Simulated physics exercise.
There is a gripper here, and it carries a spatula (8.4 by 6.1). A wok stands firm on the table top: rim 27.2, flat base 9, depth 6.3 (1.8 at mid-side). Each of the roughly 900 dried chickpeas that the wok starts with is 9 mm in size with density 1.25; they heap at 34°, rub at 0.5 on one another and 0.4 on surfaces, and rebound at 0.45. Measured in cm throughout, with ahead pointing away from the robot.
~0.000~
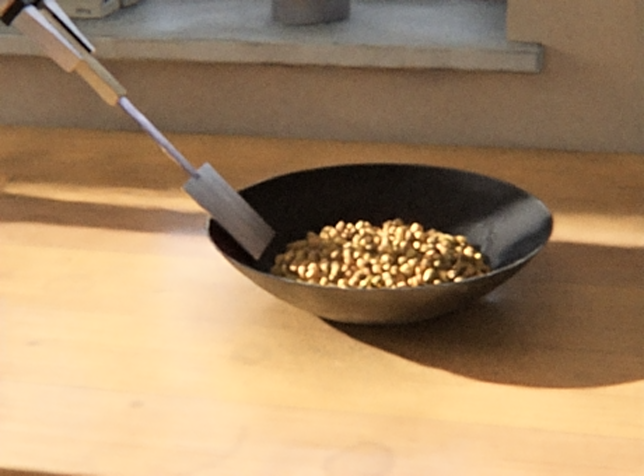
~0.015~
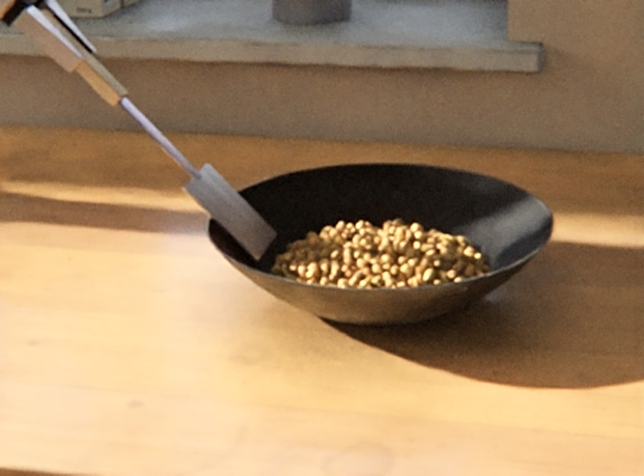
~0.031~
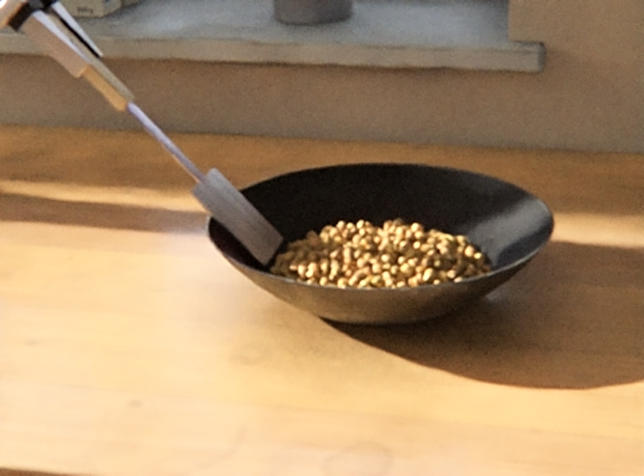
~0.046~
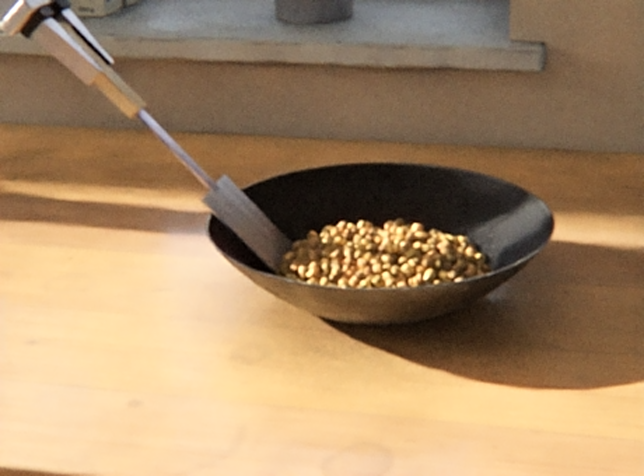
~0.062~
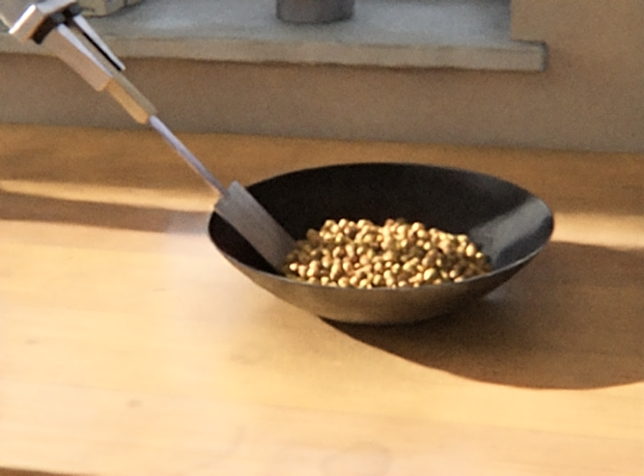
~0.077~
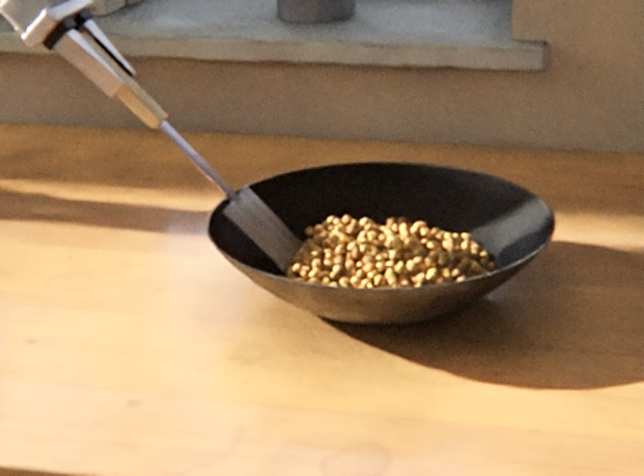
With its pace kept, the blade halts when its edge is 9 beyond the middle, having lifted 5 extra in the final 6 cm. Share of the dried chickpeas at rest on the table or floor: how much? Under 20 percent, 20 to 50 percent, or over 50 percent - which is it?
It is under 20 percent.
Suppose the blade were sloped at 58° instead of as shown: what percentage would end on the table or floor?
About 10 per cent.
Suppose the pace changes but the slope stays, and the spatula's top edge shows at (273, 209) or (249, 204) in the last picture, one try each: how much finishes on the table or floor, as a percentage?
About 25 and 20 percent.
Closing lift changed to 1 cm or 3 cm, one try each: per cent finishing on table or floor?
Roughly 10 per cent, then 15 per cent.
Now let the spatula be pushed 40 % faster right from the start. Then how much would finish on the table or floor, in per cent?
About 15 in a hundred.
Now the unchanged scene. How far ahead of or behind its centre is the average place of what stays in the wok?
Ahead of centre, near 3.5 centimetres.
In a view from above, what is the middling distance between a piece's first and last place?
Some 3 cm.
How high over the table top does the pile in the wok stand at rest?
It reaches roughly 6.0 cm.
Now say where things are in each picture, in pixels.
The first picture shows spatula top edge at (194, 175), sloping 46°; upper third of the load around (380, 260), from x 275 to 485, top at y 225; 900 in the wok.
The second picture shows spatula top edge at (195, 175), sloping 46°; upper third of the load around (380, 260), from x 275 to 485, top at y 225.
The third picture shows spatula top edge at (202, 180), sloping 46°; upper third of the load around (380, 260), from x 275 to 485, top at y 225.
The fourth picture shows spatula top edge at (213, 187), sloping 46°; upper third of the load around (381, 260), from x 280 to 485, top at y 225.
The fifth picture shows spatula top edge at (224, 193), sloping 46°; upper third of the load around (378, 258), from x 280 to 485, top at y 225.
The sixth picture shows spatula top edge at (235, 199), sloping 46°; upper third of the load around (381, 258), from x 275 to 490, top at y 220; 900 in the wok.
By 0.17 s, sloping 46°, highest piece 5 above the table; 900 in the wok.
By 0.27 s, sloping 46°, highest piece 6 above the table; 900 in the wok.
By 0.52 s, sloping 46°, highest piece 6 above the table; 805 in the wok, 61 on the table or floor, 34 on the blade or in flight.
By 1.57 s, sloping 46°, highest piece 6 above the table; 805 in the wok, 95 on the table or floor.
Final count, 805 in the wok, 95 on the table or floor. That is 11 % on the table or floor.
